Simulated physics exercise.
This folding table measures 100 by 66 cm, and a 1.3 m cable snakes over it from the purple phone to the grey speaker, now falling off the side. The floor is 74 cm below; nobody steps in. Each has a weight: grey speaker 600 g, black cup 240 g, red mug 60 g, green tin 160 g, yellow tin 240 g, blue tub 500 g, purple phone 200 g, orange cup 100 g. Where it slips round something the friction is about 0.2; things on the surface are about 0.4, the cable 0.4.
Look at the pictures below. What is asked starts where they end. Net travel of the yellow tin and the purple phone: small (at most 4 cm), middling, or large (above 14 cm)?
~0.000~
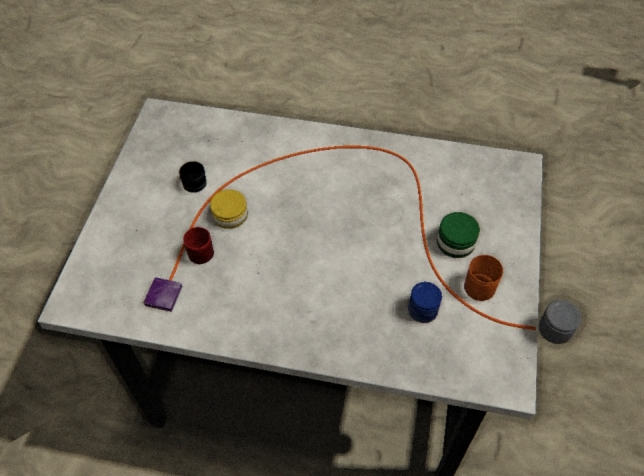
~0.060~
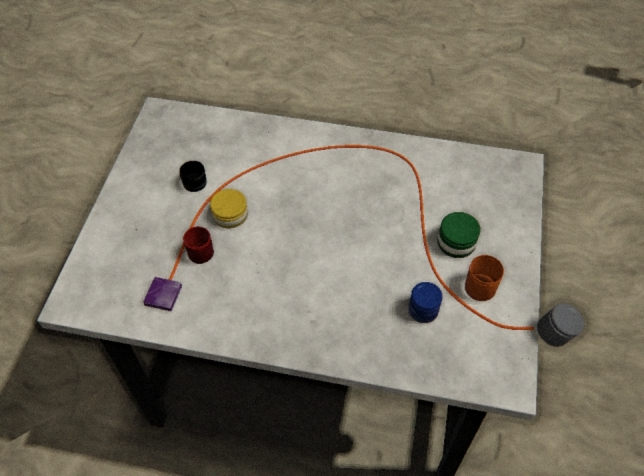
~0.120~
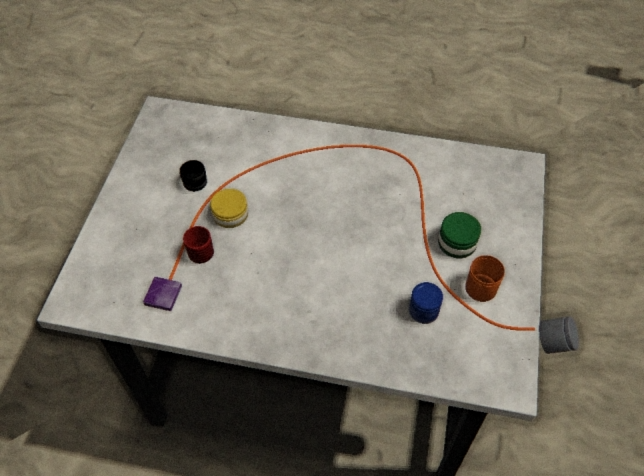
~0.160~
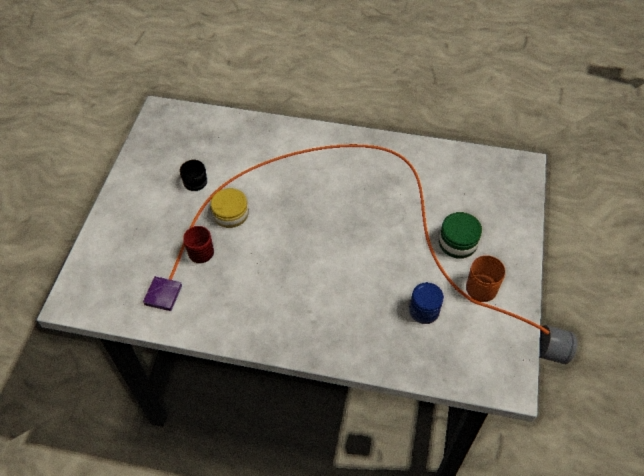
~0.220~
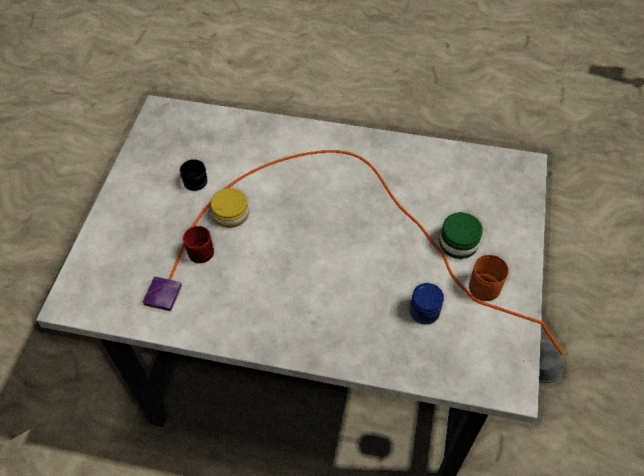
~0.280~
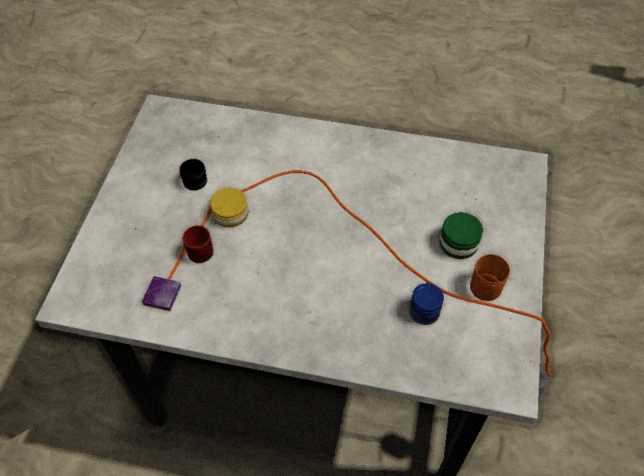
Yellow tin - large, purple phone - large.
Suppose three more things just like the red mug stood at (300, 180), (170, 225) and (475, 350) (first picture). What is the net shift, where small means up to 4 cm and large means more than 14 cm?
Shift 1: Major. Shift 2: Minor. Shift 3: Minor.
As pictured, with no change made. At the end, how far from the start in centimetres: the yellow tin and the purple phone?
Yellow tin ~ 35 cm, purple phone ~ 25 cm.
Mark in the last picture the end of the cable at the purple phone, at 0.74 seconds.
Around (248, 237).
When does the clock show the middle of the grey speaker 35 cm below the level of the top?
That is: 0.34 s.
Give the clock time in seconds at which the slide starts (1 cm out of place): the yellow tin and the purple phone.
Times: Yellow tin = 0.36 s, purple phone = 0.38 s.
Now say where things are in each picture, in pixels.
The first frame shows yellow tin (228, 203); purple phone (162, 292); cable runs through (474, 310) (422, 220) (371, 148) (268, 163).
The second frame shows grey speaker (565, 318); cable runs through (473, 311) (372, 147).
The third frame shows grey speaker (559, 335); cable runs through (474, 311) (373, 147).
The fourth frame shows grey speaker (555, 345); cable runs through (373, 147).
The fifth frame shows orange cup (491, 269); grey speaker (545, 363); cable runs through (534, 320) (373, 168).
The sixth frame shows yellow tin (228, 201); purple phone (161, 292); cable runs through (368, 227) (287, 173).
At 0.5 s, the cable's tail end at (211, 246); yellow tin 21 cm off its start, purple phone 12 cm off its start, red mug 7 cm off its start.
At 0.7 s, the cable's tail end at (248, 237); yellow tin 36 cm off its start, purple phone 24 cm off its start, red mug 11 cm off its start.
At 1.0 s, the cable's tail end at (249, 236); yellow tin 37 cm off its start at (277, 348), purple phone 25 cm off its start at (249, 219), red mug 11 cm off its start at (236, 266).
At 1.2 s, the cable's tail end at (249, 236); yellow tin 37 cm off its start, purple phone 25 cm off its start, red mug 11 cm off its start.
At 2.4 s, the cable's tail end at (249, 236); yellow tin 37 cm off its start at (277, 348), purple phone 25 cm off its start at (249, 219), red mug 11 cm off its start at (236, 266), grey speaker over the edge.
